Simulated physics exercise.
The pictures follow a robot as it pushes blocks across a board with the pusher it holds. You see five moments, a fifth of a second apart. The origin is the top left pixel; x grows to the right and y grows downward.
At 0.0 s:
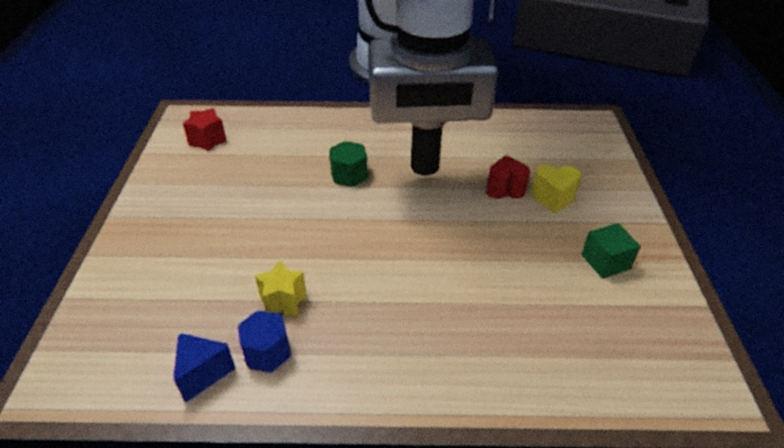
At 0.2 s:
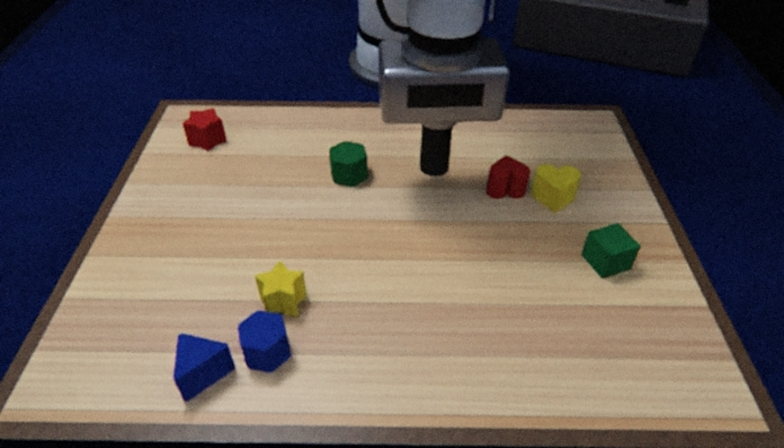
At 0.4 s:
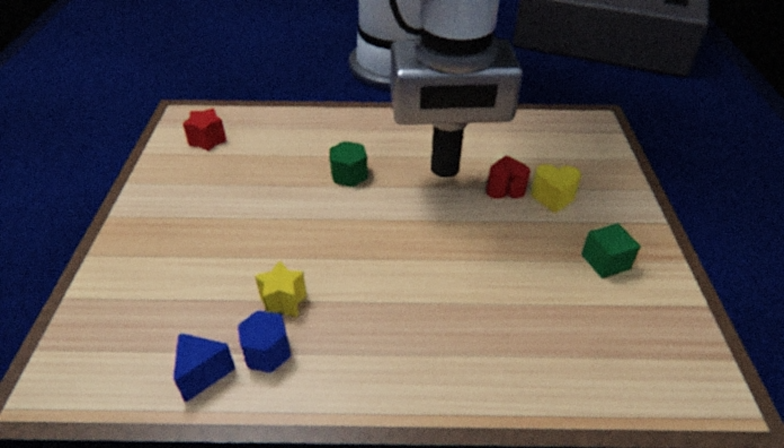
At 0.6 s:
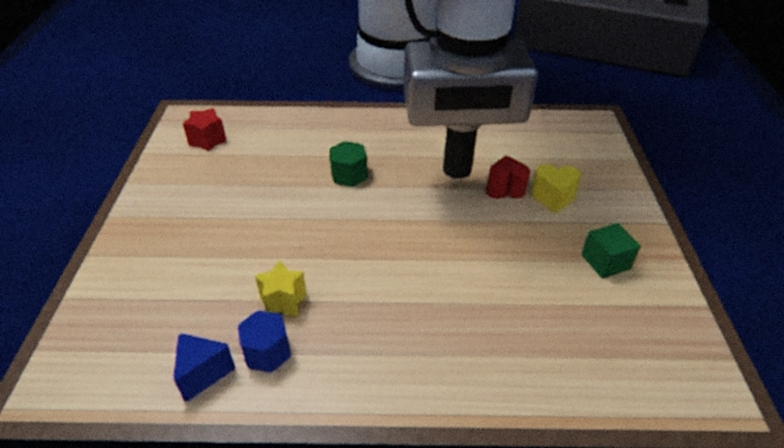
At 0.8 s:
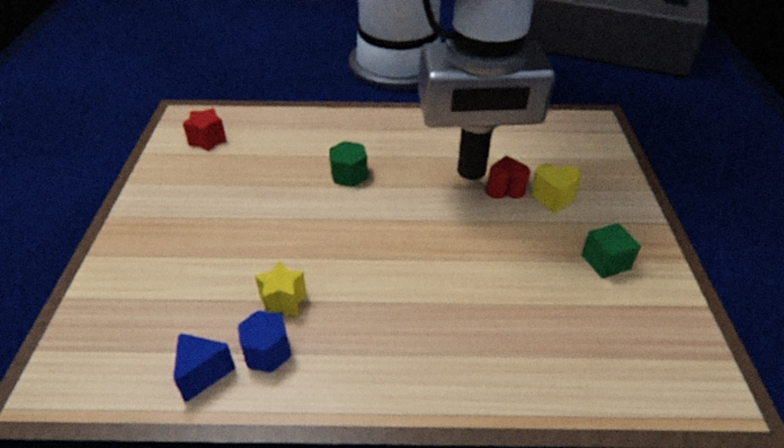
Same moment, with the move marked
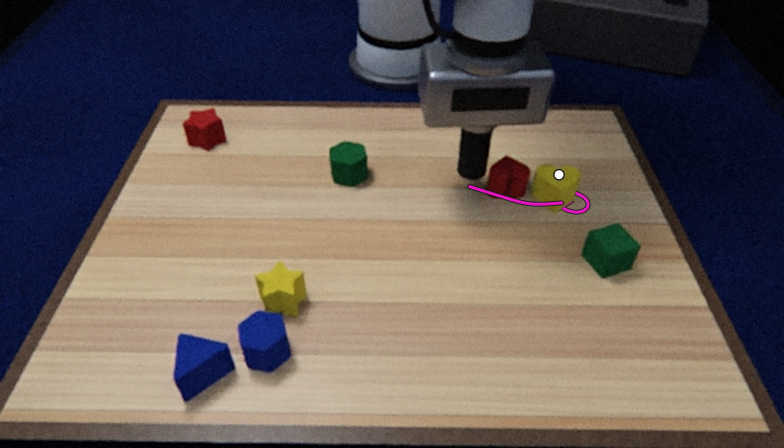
Robot arm with a black-tipped pusher sliding slowly right across a wooden board toward a red block, the coloured blocks staying still.
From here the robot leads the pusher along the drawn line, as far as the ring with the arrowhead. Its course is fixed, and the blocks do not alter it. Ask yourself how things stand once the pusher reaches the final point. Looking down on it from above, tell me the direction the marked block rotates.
Clockwise, from overhead.
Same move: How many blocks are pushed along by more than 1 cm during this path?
I count two.
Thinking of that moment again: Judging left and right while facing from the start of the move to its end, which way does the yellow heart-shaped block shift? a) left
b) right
a.
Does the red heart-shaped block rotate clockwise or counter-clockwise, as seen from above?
In a top view, it turns counterclockwise.
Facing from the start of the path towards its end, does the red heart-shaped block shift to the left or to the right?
To the left.
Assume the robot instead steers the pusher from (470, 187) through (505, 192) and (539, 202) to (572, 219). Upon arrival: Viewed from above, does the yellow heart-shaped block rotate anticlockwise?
No
The drawn path runs from (470, 187) via (503, 197) and (538, 204), ending at (573, 202); the dot is on the yellow heart-shaped block.
The first path, step by step. One third of the way, pusher (506, 182); red heart-shaped block (534, 167), turned 50° anticlockwise; yellow heart-shaped block (570, 172), turned 40° clockwise.
Two thirds of the way, pusher (542, 189); red heart-shaped block (561, 168), turned 90° anticlockwise; yellow heart-shaped block (592, 168), turned 35° clockwise.
At the end, pusher (577, 187); red heart-shaped block (592, 164), turned 100° anticlockwise; yellow heart-shaped block (620, 161), turned 25° clockwise; green square not moved.
